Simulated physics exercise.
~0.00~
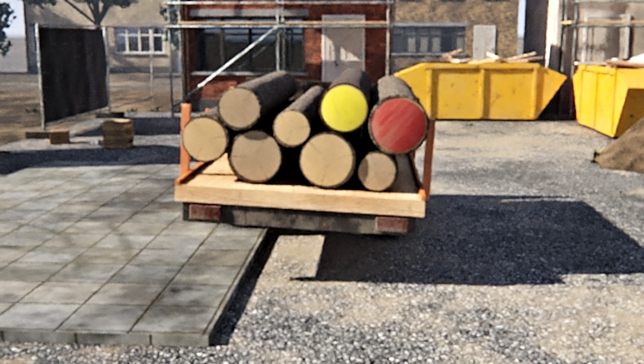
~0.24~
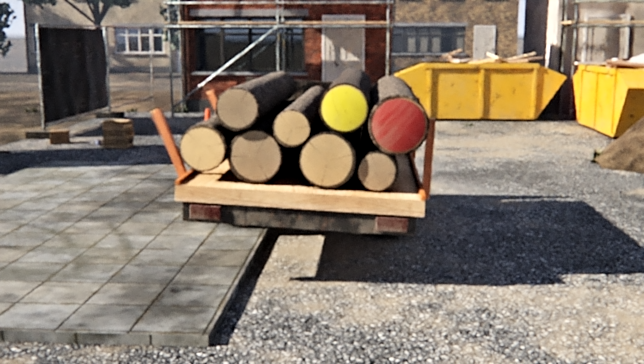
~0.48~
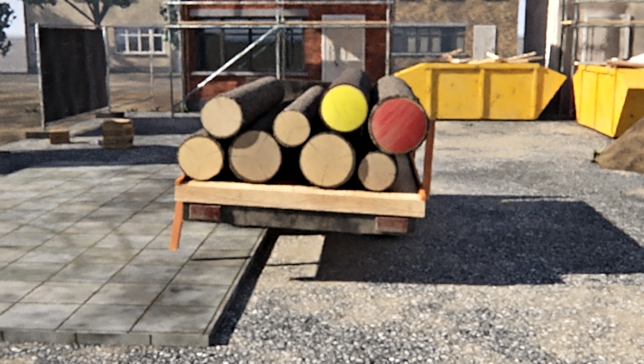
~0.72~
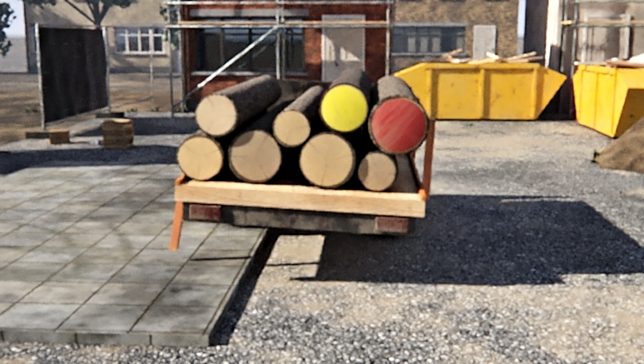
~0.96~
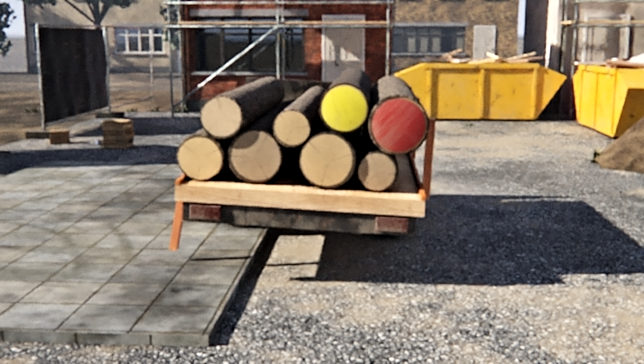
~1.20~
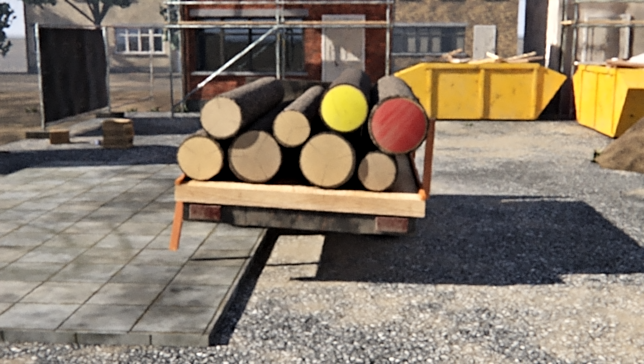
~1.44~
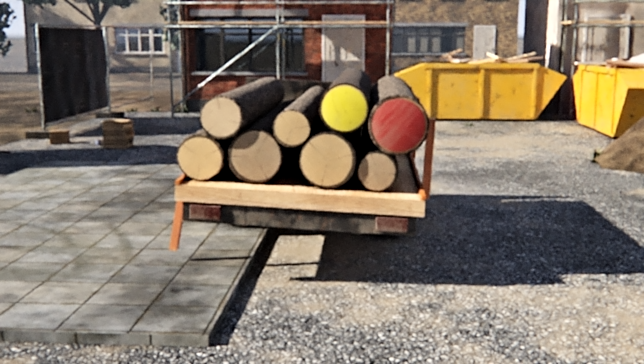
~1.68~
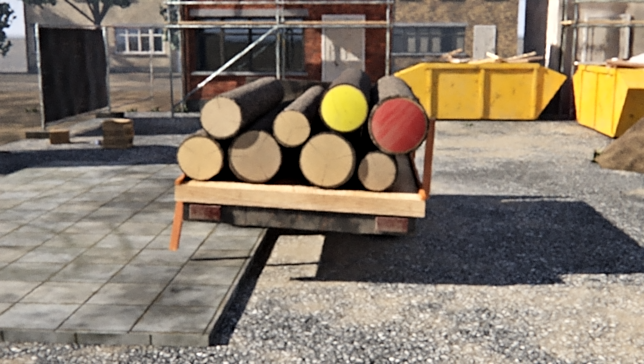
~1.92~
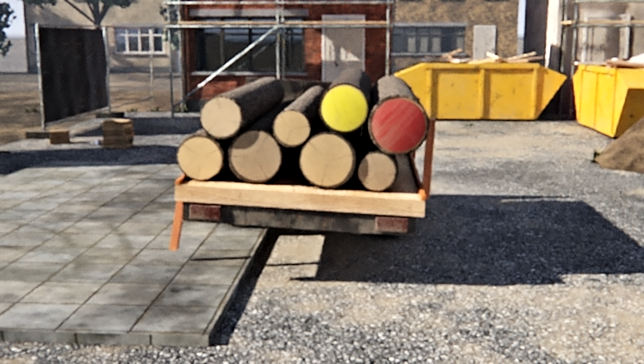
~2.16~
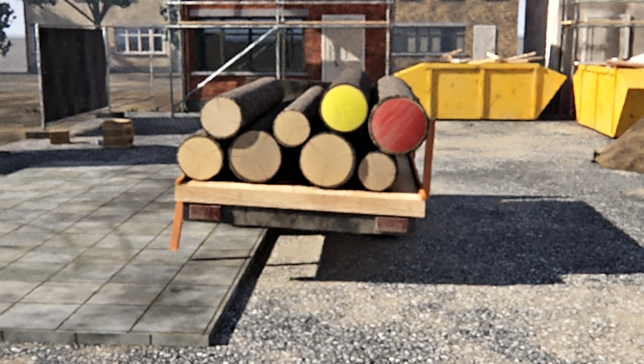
The clip opens on the rear of a low trailer parked beside a paved patch, stacked with logs seen end-on, one with a yellow face and one with a red. Orange posts stand at both sides of the load. The left post tips outward and swings down quickly until it hangs below the deck. As it drops, the logs on the left shift slightly, then settle. The yellow and red logs keep their places on top of the pile, and the right post stays upright. The load then rests still, with every log aboard.
